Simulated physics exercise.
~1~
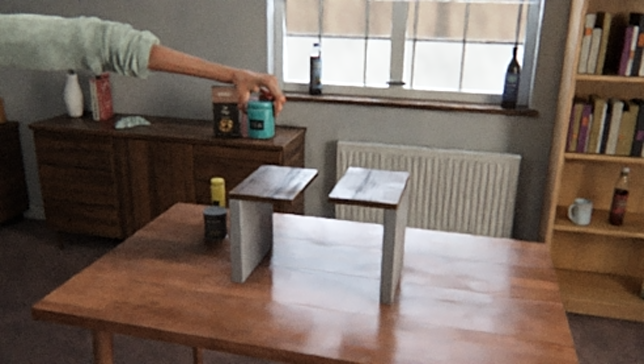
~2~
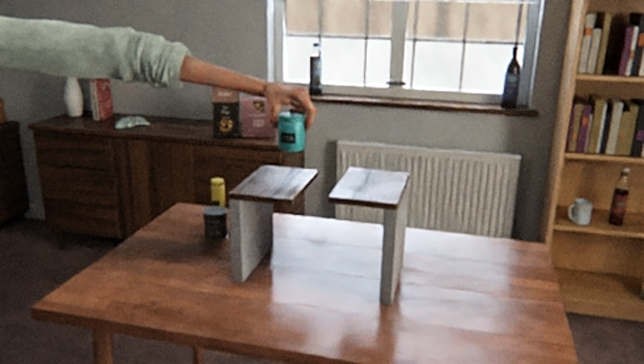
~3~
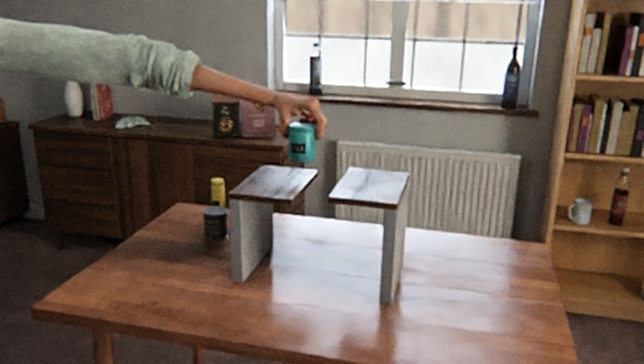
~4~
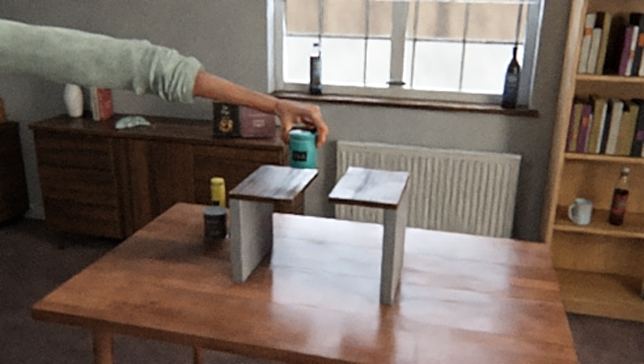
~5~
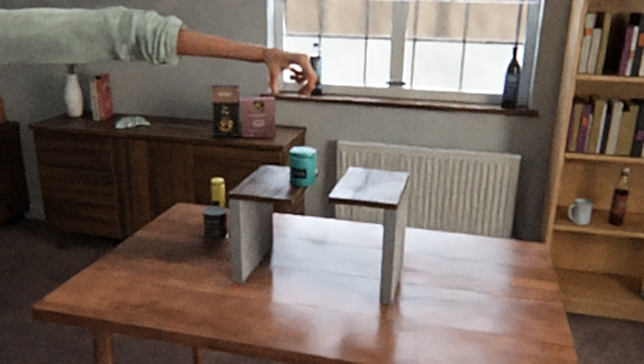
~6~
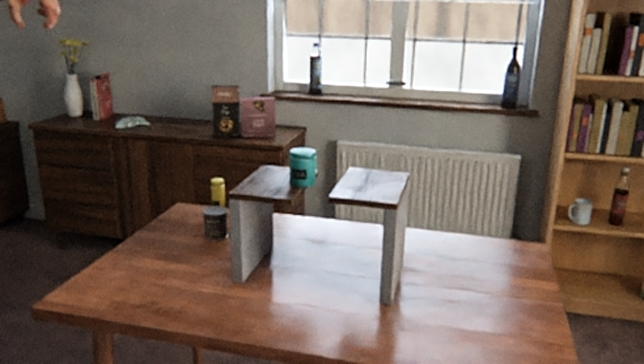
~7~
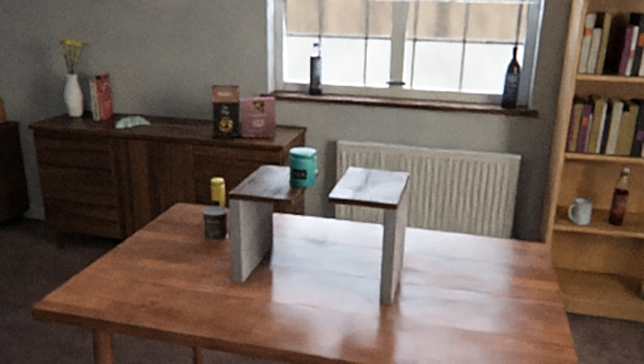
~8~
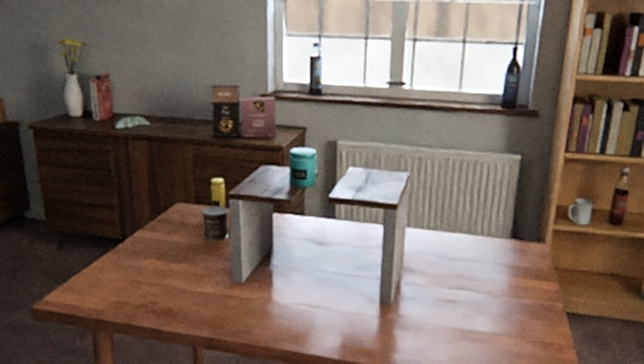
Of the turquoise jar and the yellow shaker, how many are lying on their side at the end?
None of them are. The turquoise jar and the yellow shaker are both still upright at the end.
A hand lowers a turquoise jar over two ledges' gap and releases it; it stays up.
